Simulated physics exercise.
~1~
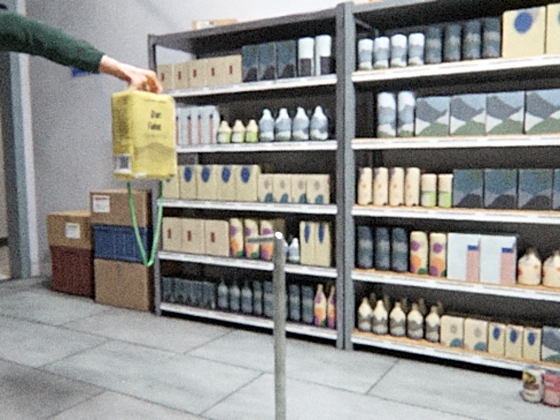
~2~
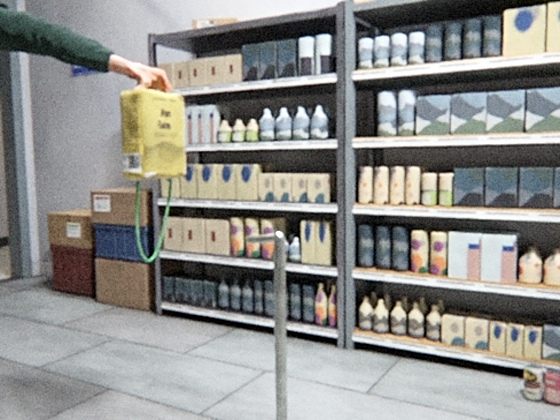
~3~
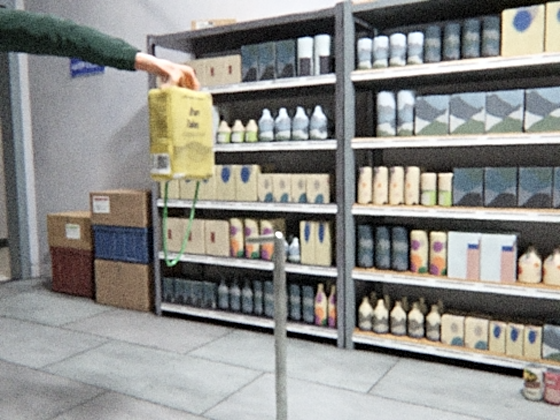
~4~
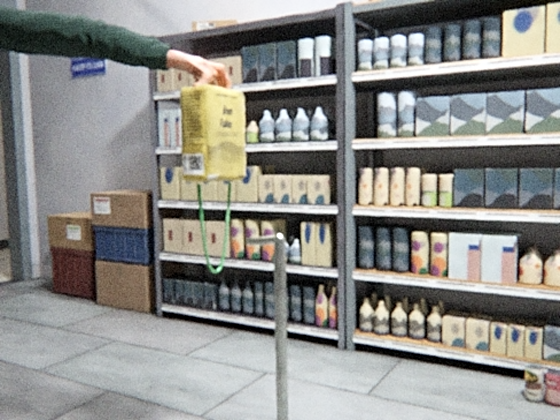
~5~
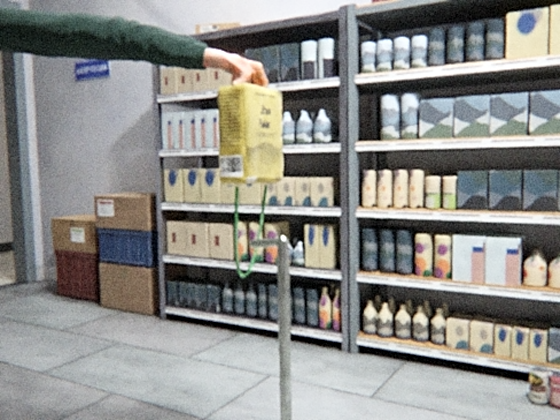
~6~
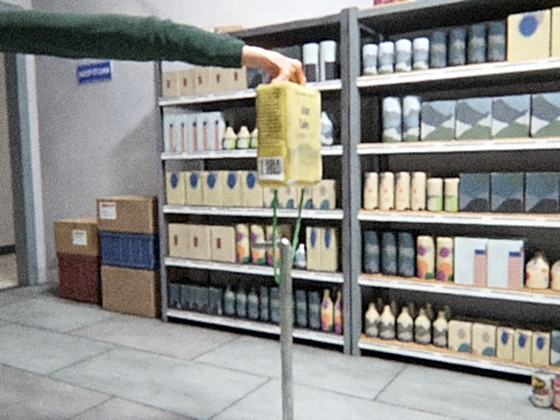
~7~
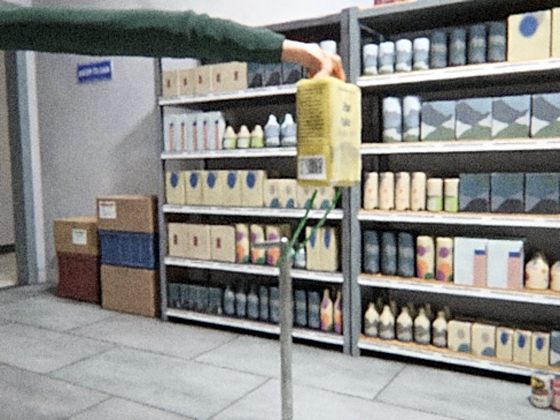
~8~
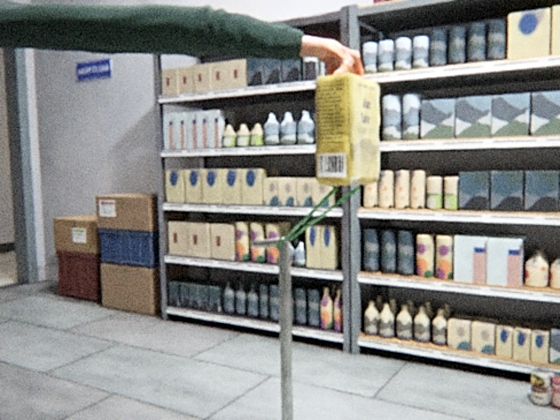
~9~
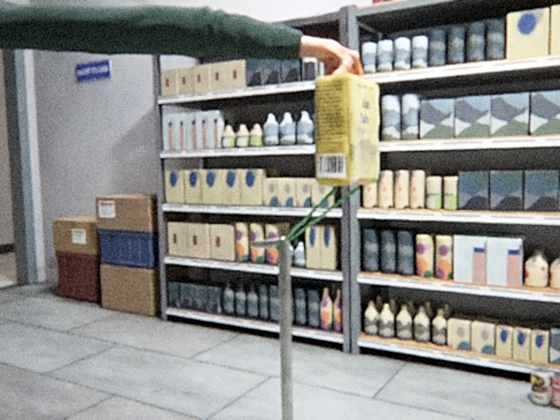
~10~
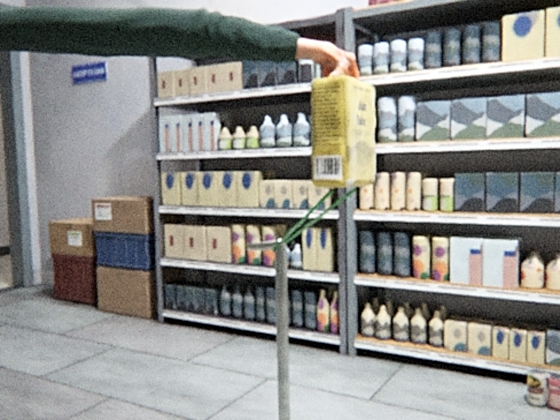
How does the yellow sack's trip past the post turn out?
The yellow sack gets caught, because its green loop snags at the top of the post and draws tight. The hand comes to a stop with the sack just to the right of the post.
